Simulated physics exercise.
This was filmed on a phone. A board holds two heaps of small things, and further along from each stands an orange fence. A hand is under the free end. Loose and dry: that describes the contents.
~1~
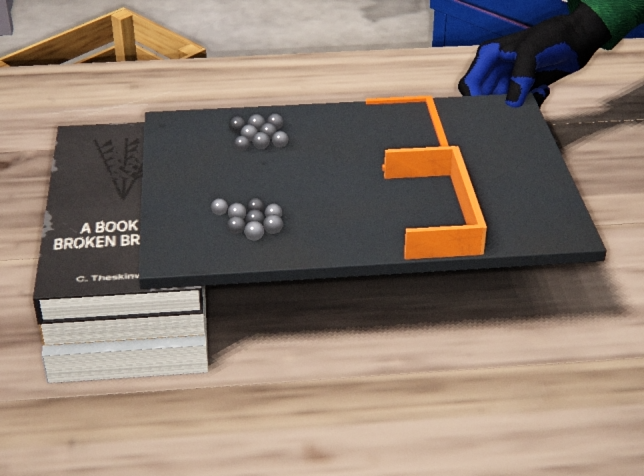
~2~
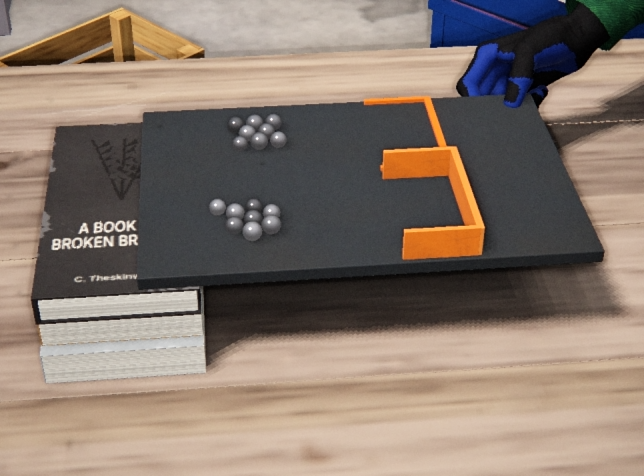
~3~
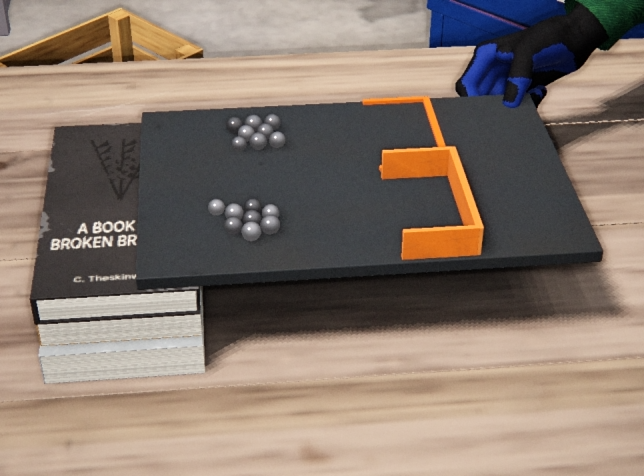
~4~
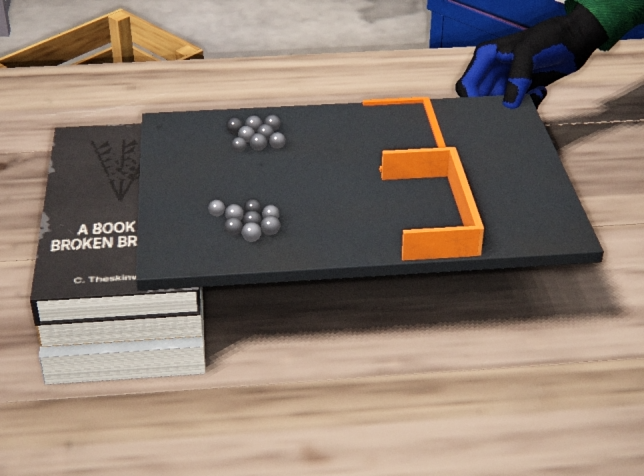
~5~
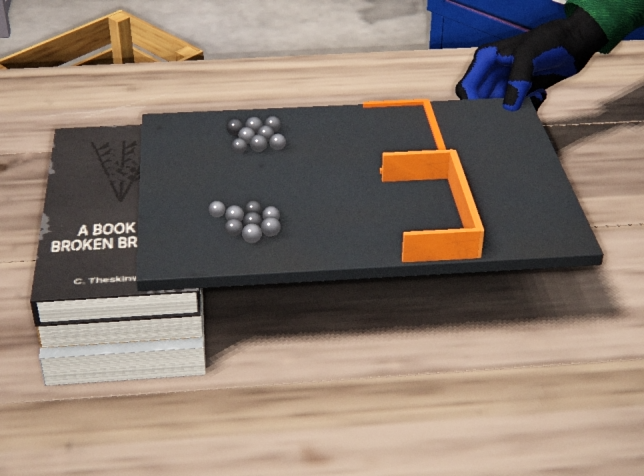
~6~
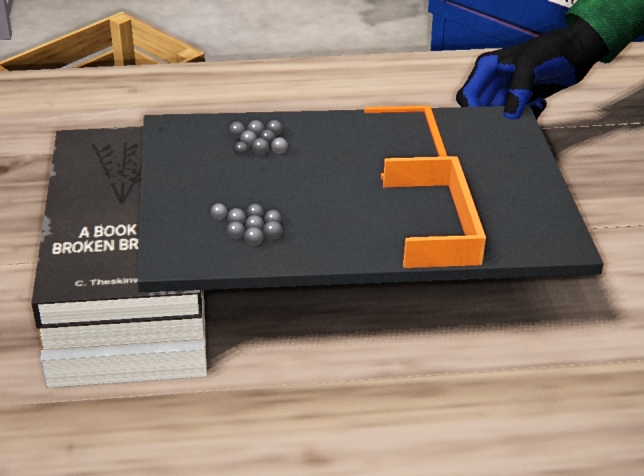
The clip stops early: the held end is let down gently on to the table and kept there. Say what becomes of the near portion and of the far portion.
Outcome - near portion retained at bar, far portion beyond bar.
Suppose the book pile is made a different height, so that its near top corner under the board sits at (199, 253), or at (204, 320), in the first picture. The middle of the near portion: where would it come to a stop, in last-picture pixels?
(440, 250) and (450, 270).
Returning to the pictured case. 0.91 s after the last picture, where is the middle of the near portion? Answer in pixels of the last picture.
The centre sits around (444, 261).
Then, 0.25 s after the last picture, board sloping at 7°; near portion on its way down; far portion on its way down.
Then, 0.57 s after the last picture, board sloping at 13°; near portion on its way down; far portion on its way down.
Then, 0.91 s after the last picture, board resting at 15°; near portion has reached its bar; far portion most past its bar.
By the end, board resting at 15°; near portion gathered behind its bar; far portion most past its bar.
